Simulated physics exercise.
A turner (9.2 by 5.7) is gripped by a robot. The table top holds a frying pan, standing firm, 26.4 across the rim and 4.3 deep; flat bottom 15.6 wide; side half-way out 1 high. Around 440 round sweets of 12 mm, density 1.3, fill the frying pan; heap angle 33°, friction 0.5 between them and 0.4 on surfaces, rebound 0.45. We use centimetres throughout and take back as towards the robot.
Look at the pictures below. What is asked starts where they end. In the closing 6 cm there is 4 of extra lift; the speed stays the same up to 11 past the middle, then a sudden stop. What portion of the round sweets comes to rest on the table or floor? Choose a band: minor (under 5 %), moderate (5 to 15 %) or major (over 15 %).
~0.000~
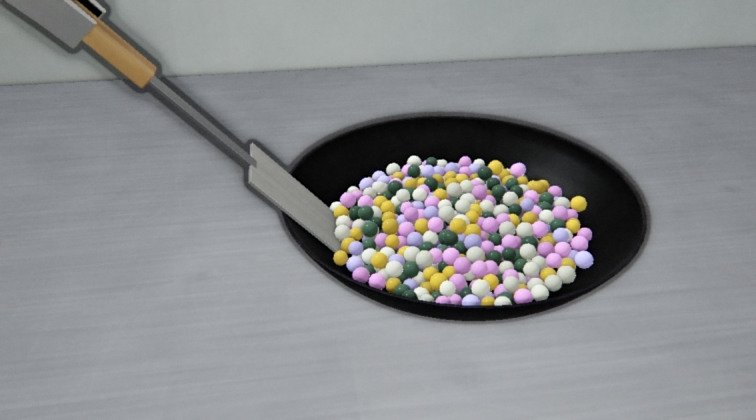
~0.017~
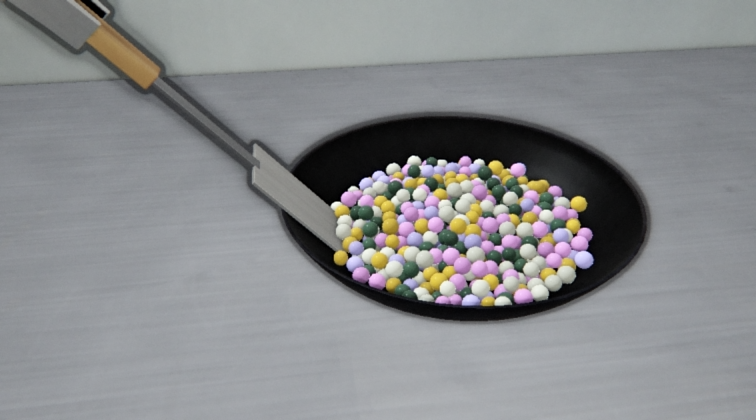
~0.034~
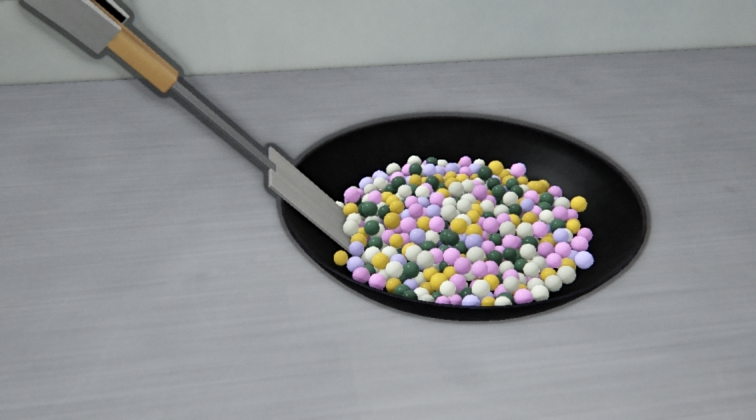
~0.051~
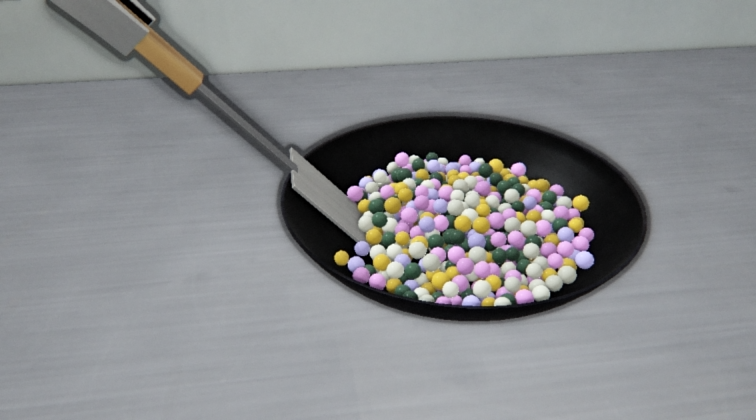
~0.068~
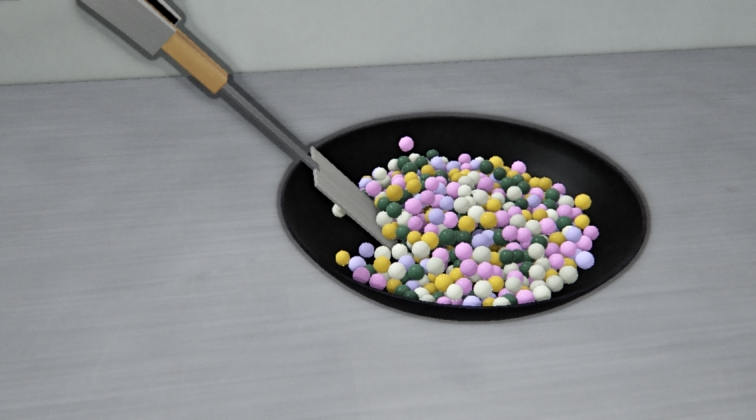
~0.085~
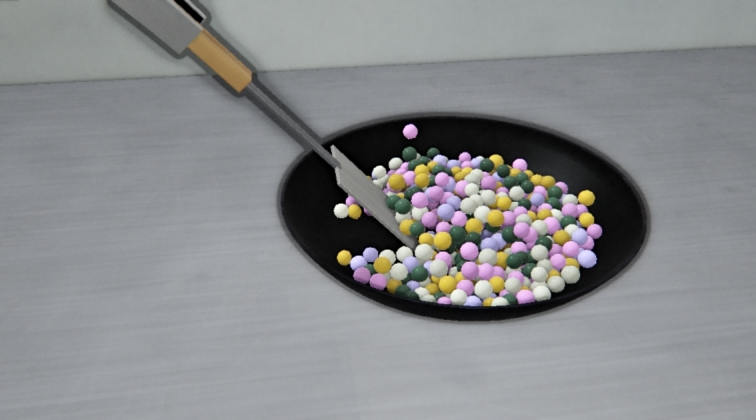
Major.
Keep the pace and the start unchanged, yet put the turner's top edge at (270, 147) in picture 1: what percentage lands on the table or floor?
Roughly 20%.
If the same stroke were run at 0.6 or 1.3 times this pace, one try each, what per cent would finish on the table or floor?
Roughly 20 per cent on the first try and 25 per cent on the second.
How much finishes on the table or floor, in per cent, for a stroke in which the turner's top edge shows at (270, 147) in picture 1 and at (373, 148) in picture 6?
My guess would be close to 25 per cent.
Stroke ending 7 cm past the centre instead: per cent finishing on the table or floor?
Result: Approx. 10 %.
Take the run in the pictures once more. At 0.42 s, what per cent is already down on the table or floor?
Around 10 %.
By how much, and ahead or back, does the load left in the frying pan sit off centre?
Ahead of centre, roughly 2.5 centimetres.
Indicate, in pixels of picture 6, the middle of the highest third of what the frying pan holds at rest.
You'll find it at about (532, 224).
After 0.14 s, sloping 49°, highest piece 7 above the table; 445 in the frying pan.
After 0.19 s, sloping 49°, highest piece 7 above the table; 444 in the frying pan, 1 on the blade or in flight.
After 0.42 s, sloping 49°, highest piece 19 above the table; 345 in the frying pan, 37 on the table or floor, 63 on the blade or in flight.
After 1.47 s, sloping 49°, highest piece 4 above the table; 345 in the frying pan, 100 on the table or floor.
At rest, 345 in the frying pan, 100 on the table or floor. That is 22 % on the table or floor.
